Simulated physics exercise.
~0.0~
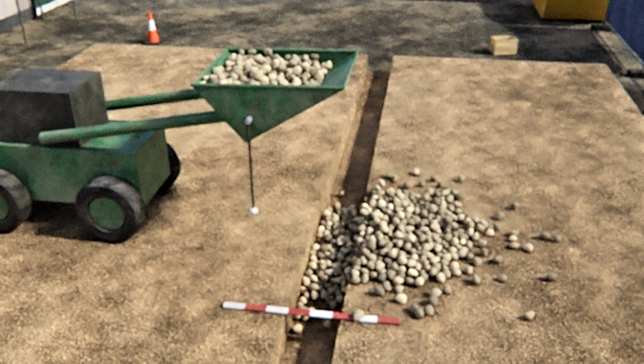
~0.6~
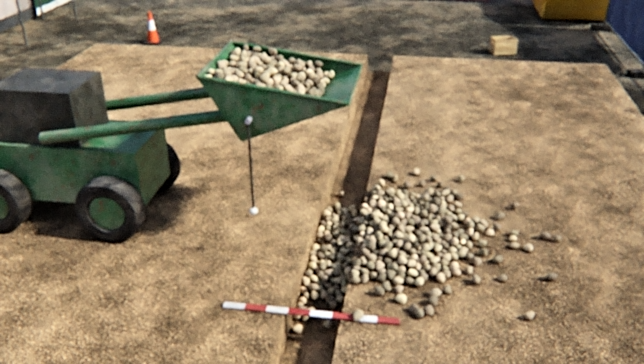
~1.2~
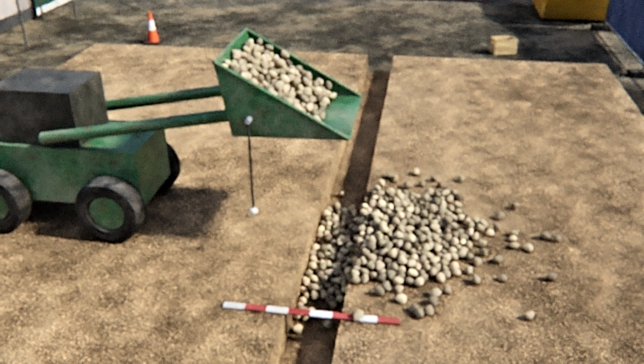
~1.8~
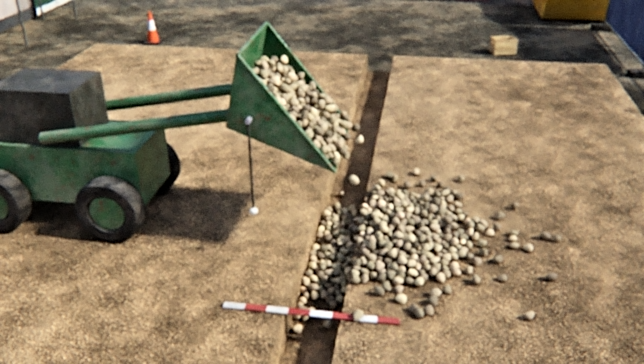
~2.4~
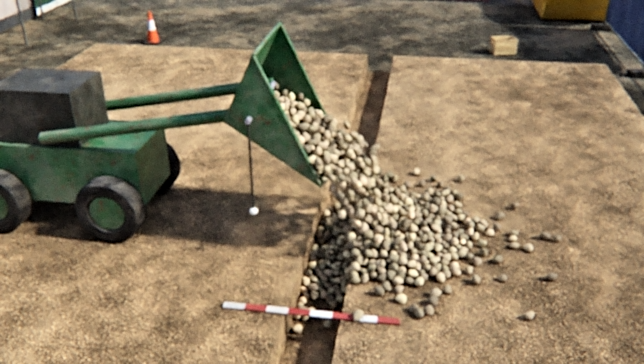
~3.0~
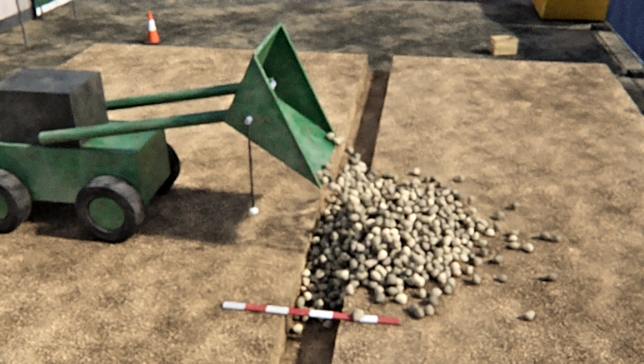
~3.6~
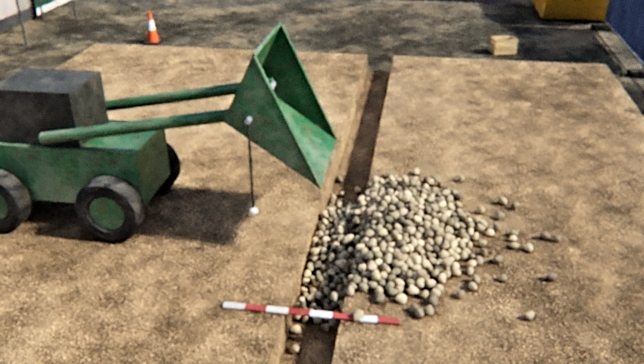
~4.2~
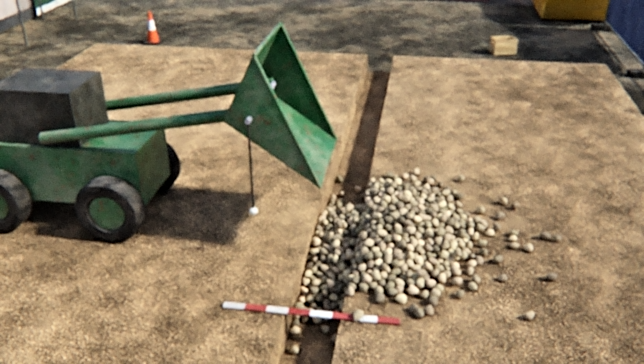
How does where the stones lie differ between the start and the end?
At the start, many of the stones are up in the loader's green bucket, with the rest heaped in and beyond the trench. By the end the bucket is empty and they all lie lower and to the right, in the trench and on the ground past it.
